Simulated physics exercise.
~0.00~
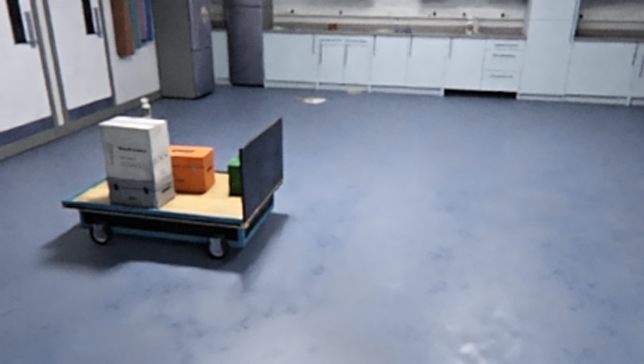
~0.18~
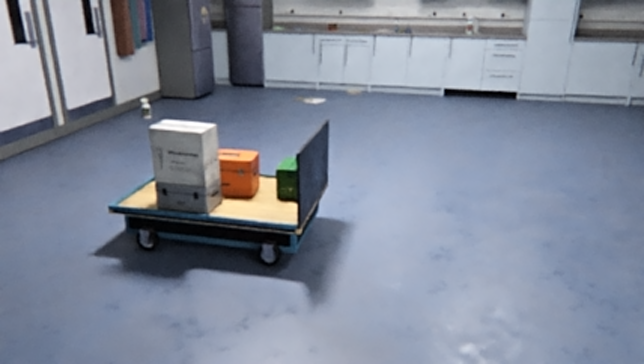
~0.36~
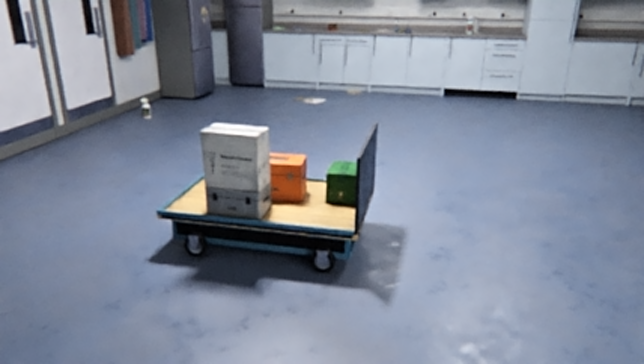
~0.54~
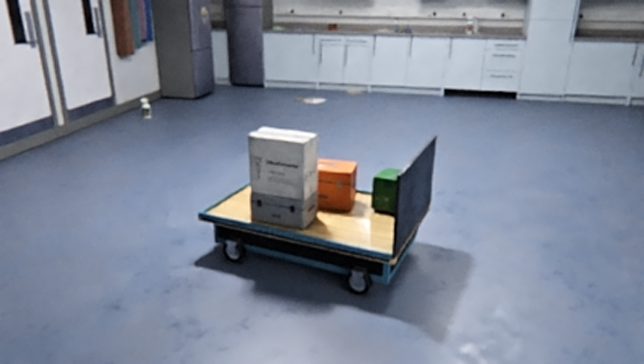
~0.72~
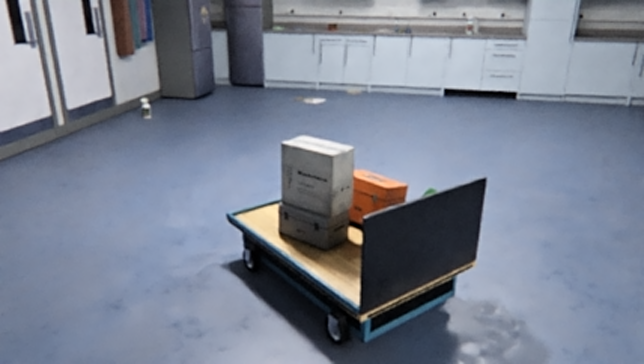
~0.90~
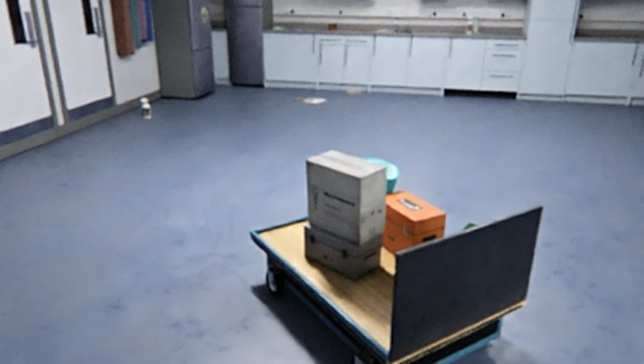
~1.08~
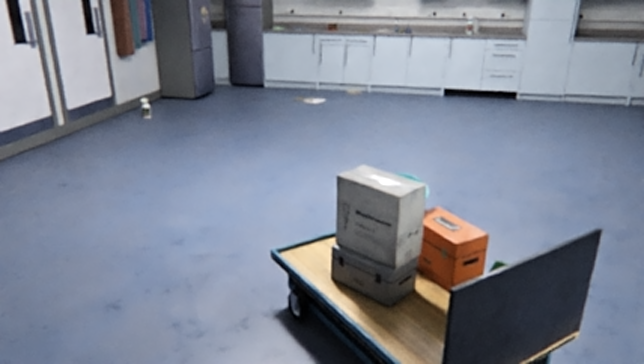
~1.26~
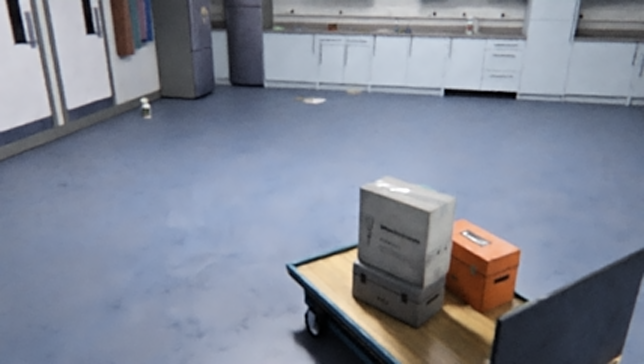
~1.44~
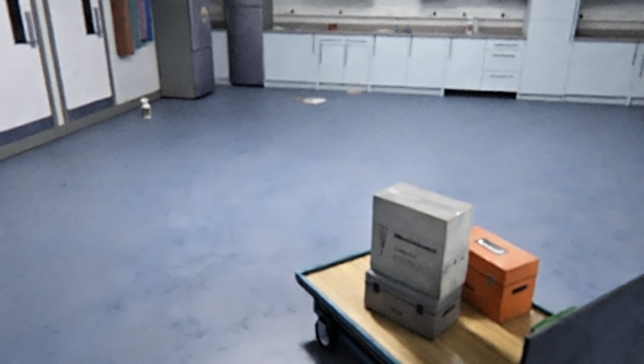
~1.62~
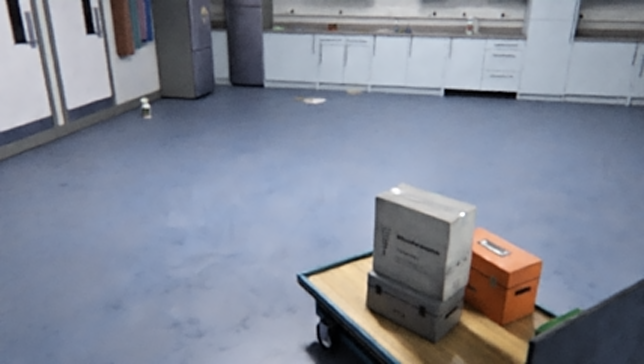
The video shows a flat cart carrying a white box stacked on a grey toolbox, an orange toolbox and a green box rolling rightward across a blue floor, turning toward the viewer as the green box tips, then stopping at lower right with the white box still upright.
